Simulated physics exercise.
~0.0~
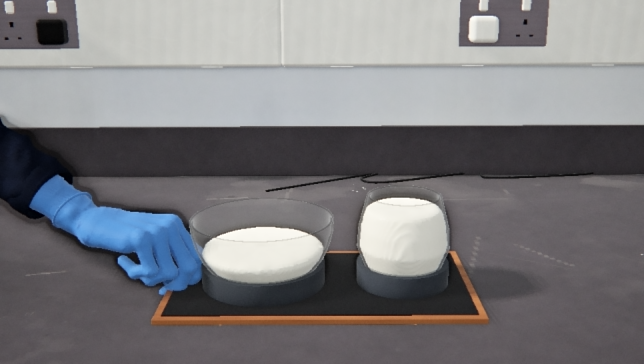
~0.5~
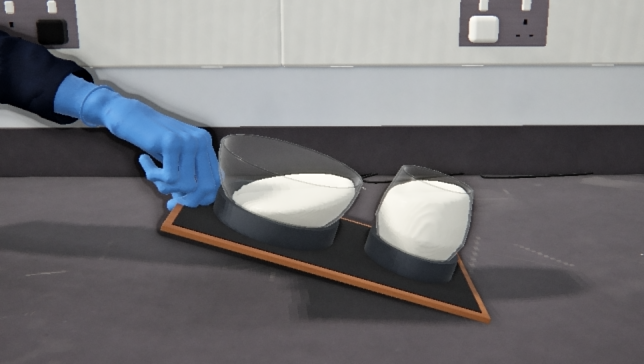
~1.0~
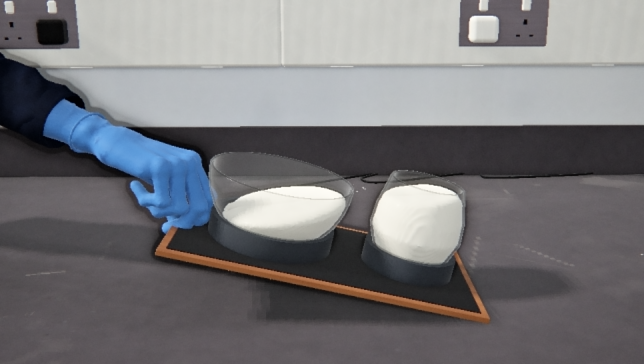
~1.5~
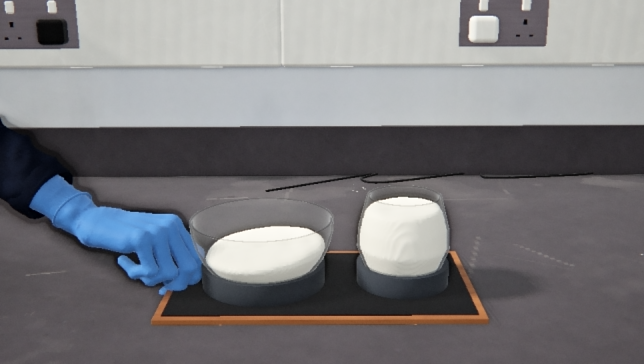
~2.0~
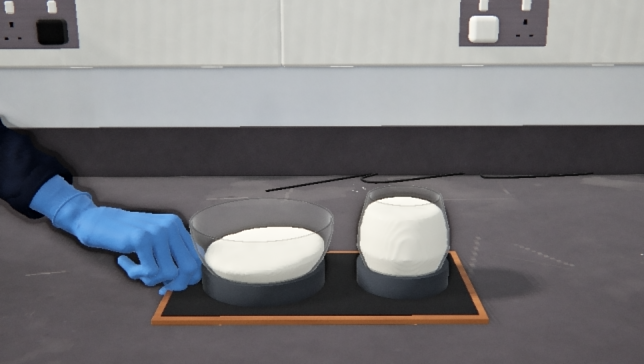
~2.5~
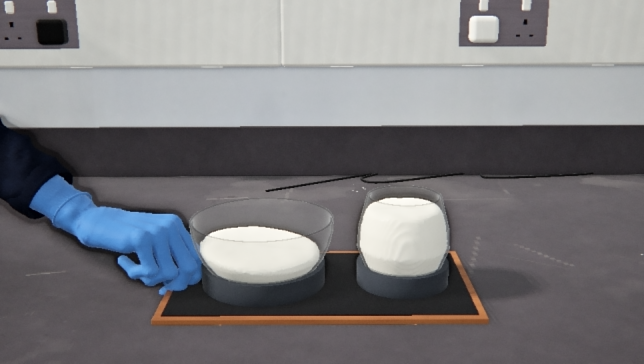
A blue-gloved hand in a dark sleeve grips the left end of a black tray with an orange-brown rim on a grey worktop, seen from the front and slightly above, with sockets on the pale wall behind. On the tray, a wide clear bowl at left and a narrower, rounded glass at right, both holding white milk, sit in dark holders. The hand raises the tray's left end, so both vessels tip rightward and the milk shifts within them. It then lowers that end gently until the tray lies flat. The milk settles, and the vessels stay upright, the hand still beside them.
